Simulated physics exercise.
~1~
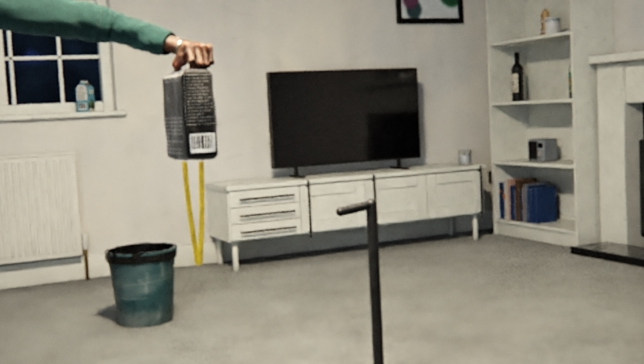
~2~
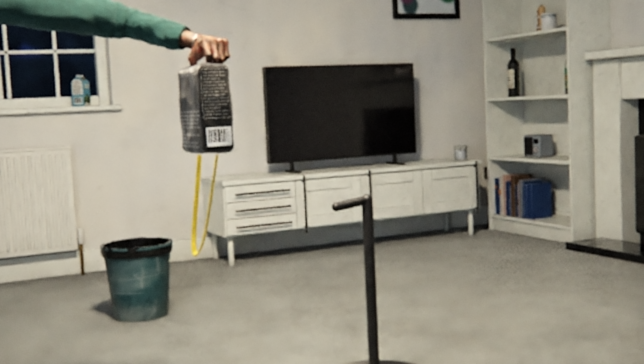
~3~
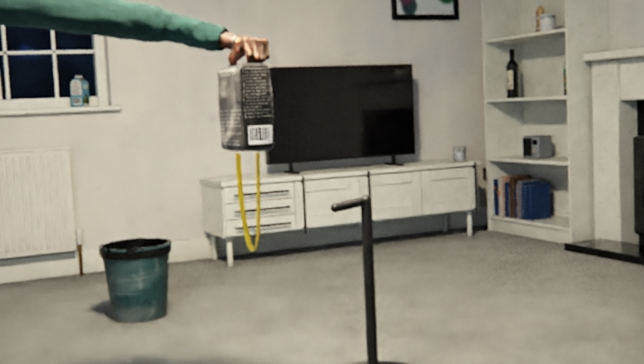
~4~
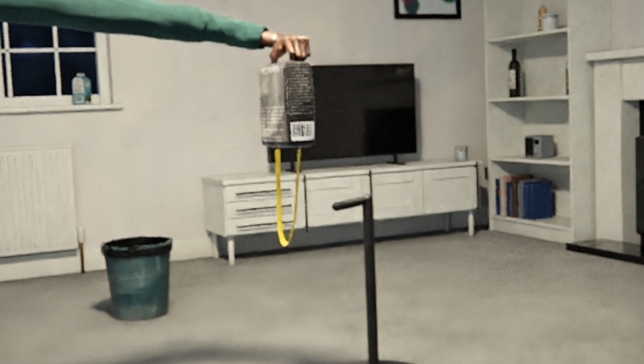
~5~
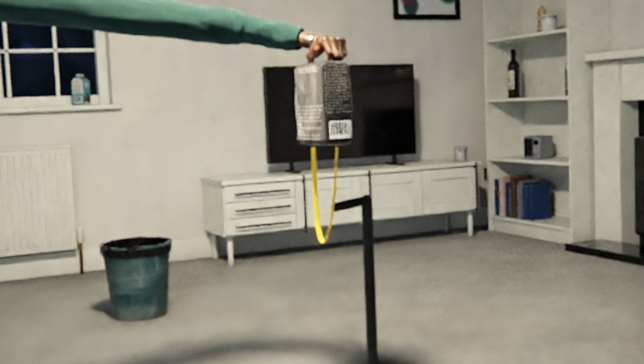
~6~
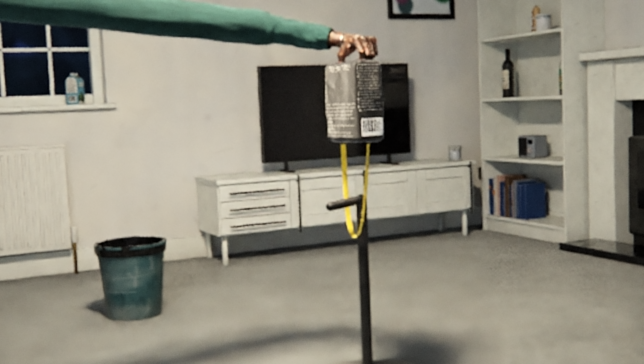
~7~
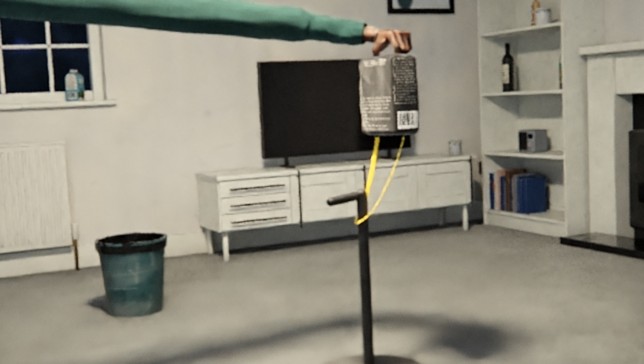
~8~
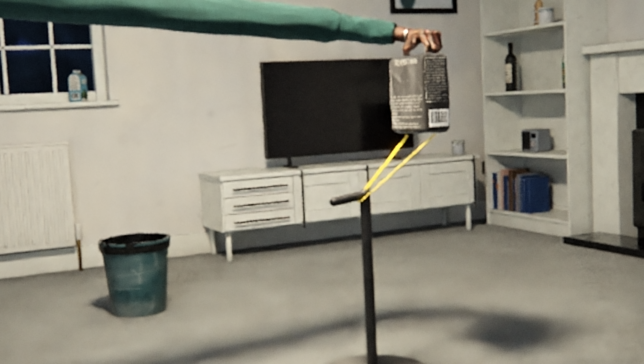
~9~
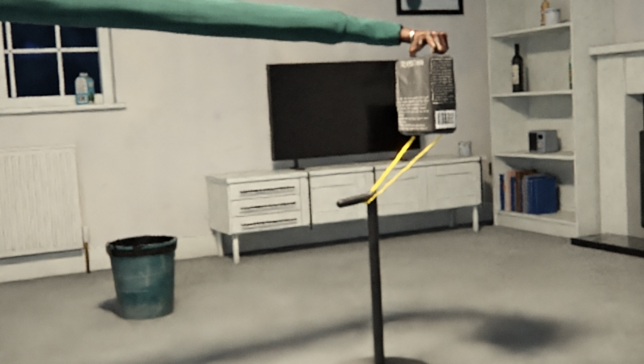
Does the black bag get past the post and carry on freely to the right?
No, it does not carry on freely. Its yellow loop catches on the post and pulls tight, and the hand stops with the bag just to the right.
